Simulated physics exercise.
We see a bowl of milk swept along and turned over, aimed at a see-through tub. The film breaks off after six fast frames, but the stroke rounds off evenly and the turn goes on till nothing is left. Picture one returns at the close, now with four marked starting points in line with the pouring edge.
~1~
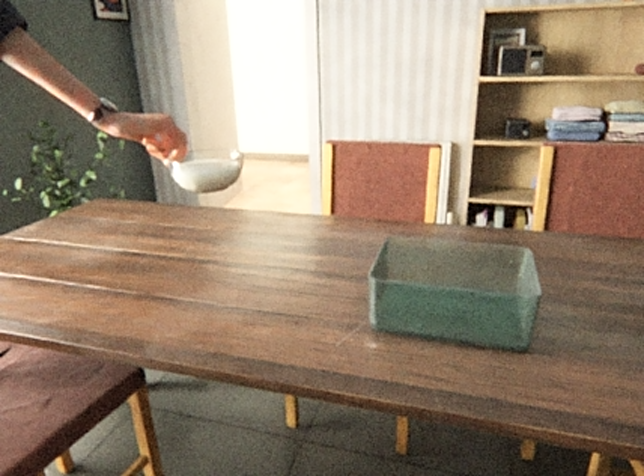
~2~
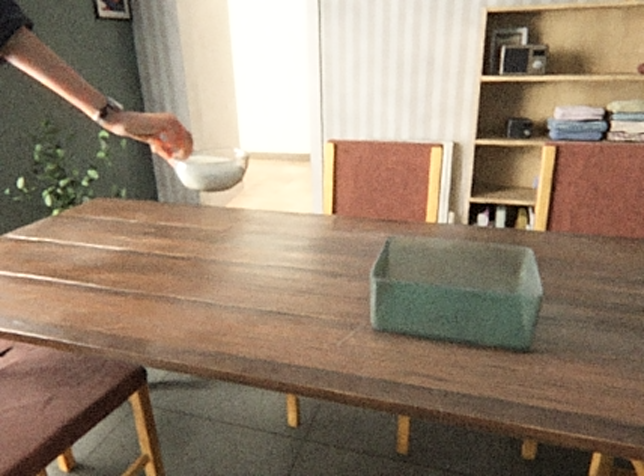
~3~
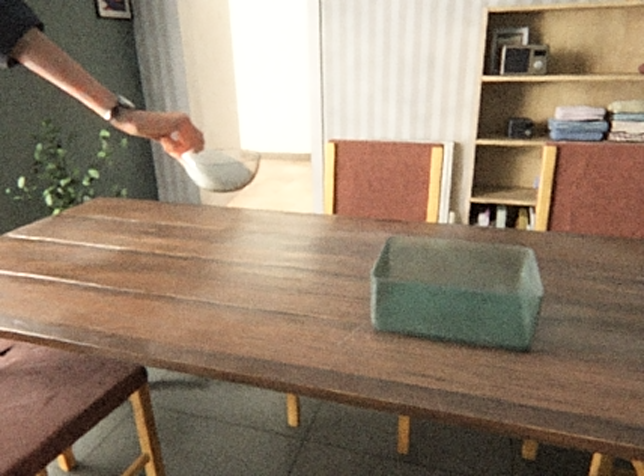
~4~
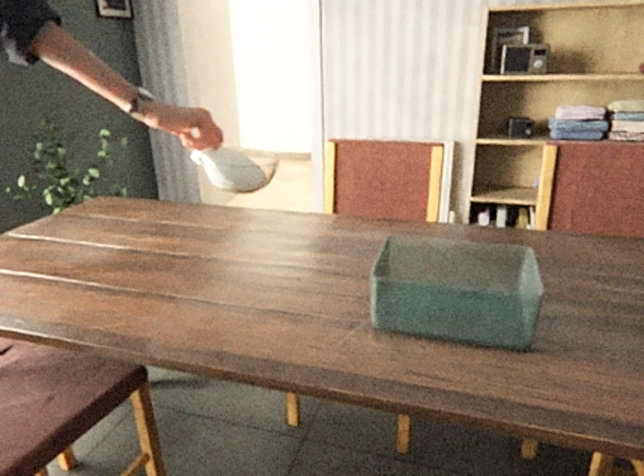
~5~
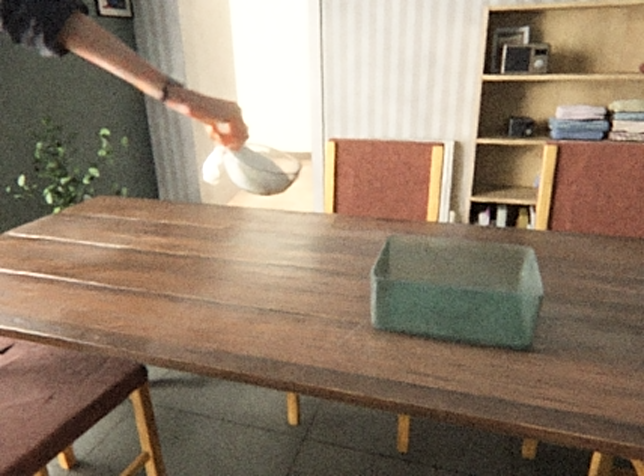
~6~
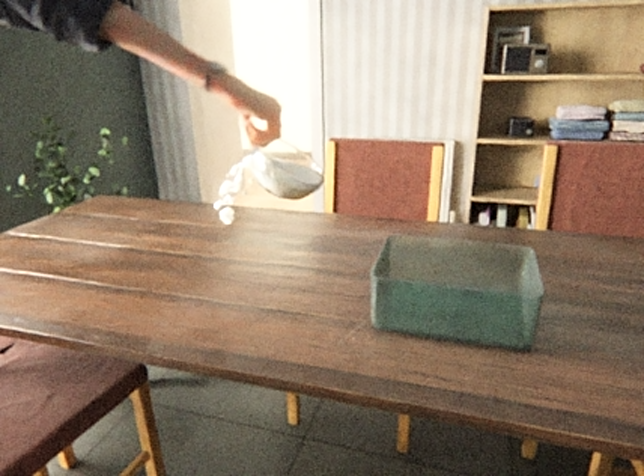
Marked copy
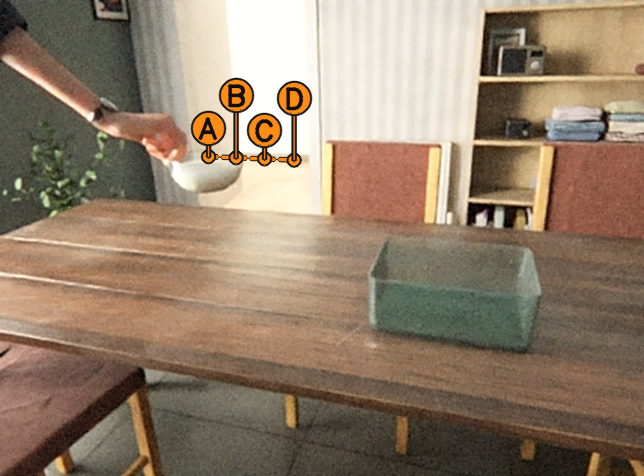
An arm carries a white bowl rightward above a wooden table, tilting it as milk spills out.
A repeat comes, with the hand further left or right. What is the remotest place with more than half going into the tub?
The limit is A.
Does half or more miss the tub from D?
No.
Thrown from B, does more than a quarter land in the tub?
Yes, clearly.
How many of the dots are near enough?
All of the four.
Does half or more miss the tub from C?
No, not at all.
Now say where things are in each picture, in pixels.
The first picture shows upright, lip at (239, 157); tub from (370, 326) to (530, 349); nothing has left yet.
The second picture shows upright, lip at (244, 157); nothing has left yet.
The third picture shows upright, lip at (256, 157); milk is over the rim, down to (199, 155).
The fourth picture shows tipped about 6°, lip at (275, 161); milk is over the rim, down to (201, 165).
The fifth picture shows tipped about 18°, lip at (299, 170); milk is over the rim, down to (215, 193).
The sixth picture shows tipped about 33°, lip at (322, 182); milk is over the rim, down to (231, 239).
In orange, A at (208, 156); B at (236, 157); C at (264, 158); D at (294, 160).
Choosing A, about 65 % lands in the tub, 25 % falls short and 10 % goes beside or beyond.
Choosing B, about 71 % lands in the tub, 12 % falls short and 17 % goes beside or beyond.
Choosing C, about 79 % lands in the tub, 15 % falls short and 6 % goes beside or beyond.
Choosing D, about 81 % lands in the tub, 10 % falls short and 9 % goes beside or beyond.
